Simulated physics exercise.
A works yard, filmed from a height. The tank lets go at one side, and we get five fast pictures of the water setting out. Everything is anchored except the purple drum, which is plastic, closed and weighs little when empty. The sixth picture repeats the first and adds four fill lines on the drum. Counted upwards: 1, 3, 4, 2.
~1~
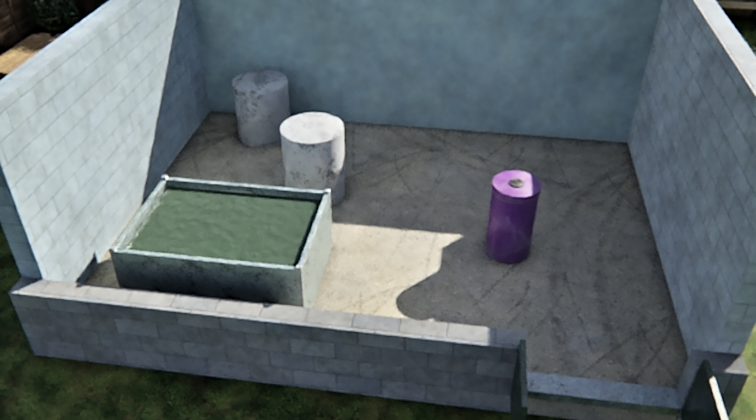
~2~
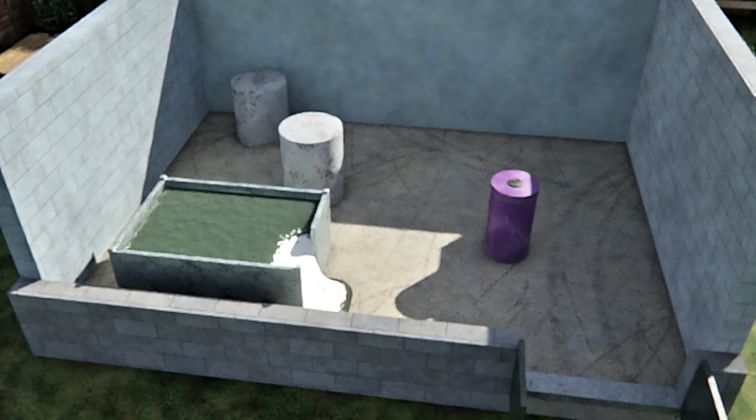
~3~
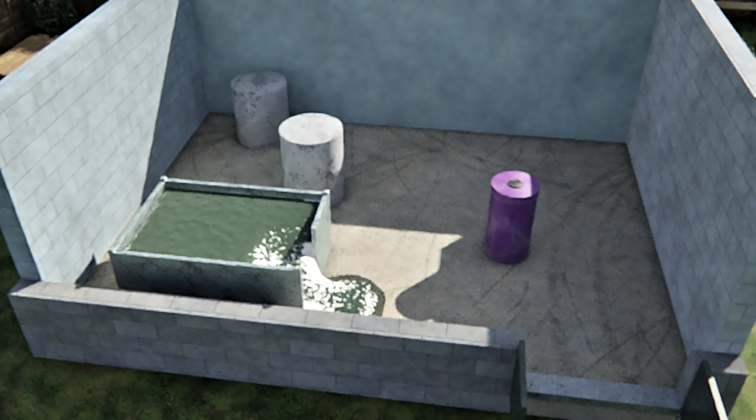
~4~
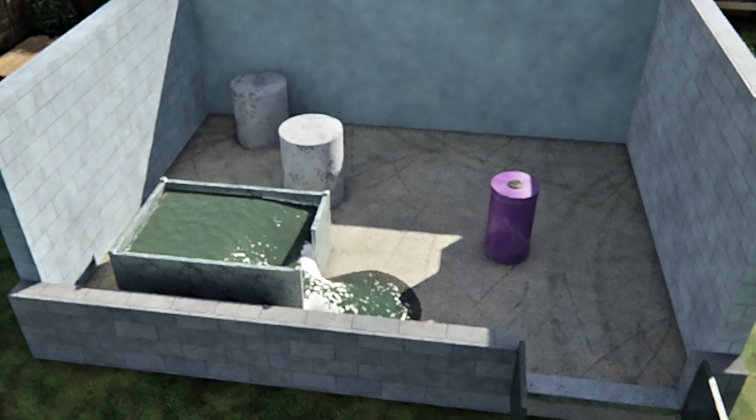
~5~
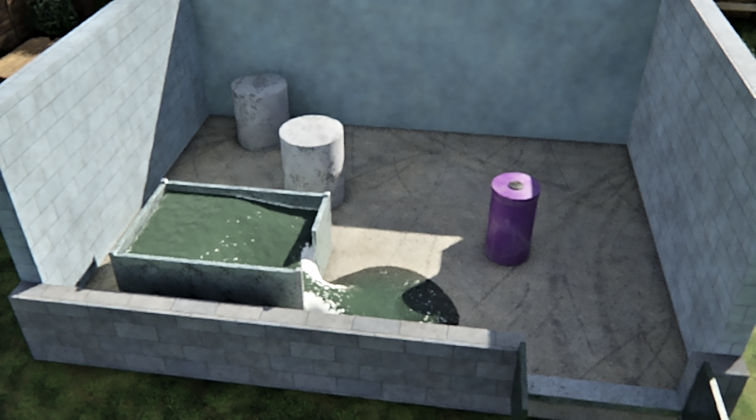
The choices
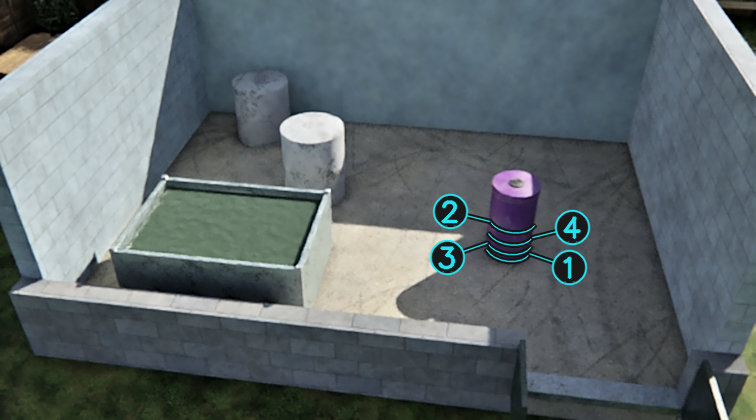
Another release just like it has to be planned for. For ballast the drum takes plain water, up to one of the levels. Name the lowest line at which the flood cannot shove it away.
The limit is 3.
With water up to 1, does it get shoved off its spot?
Yes, that goes wrong.
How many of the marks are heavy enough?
Three.
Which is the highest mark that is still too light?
That is mark 1.
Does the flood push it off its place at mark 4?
No.
On the marked copy, 1 at (508, 261); 2 at (512, 232); 3 at (509, 254); 4 at (510, 245); from the bottom up 1, 3, 4, 2.
For mark 1, it is pushed about its own width away.
For mark 2, it does not move.
For mark 3, it does not move.
For mark 4, it does not move.
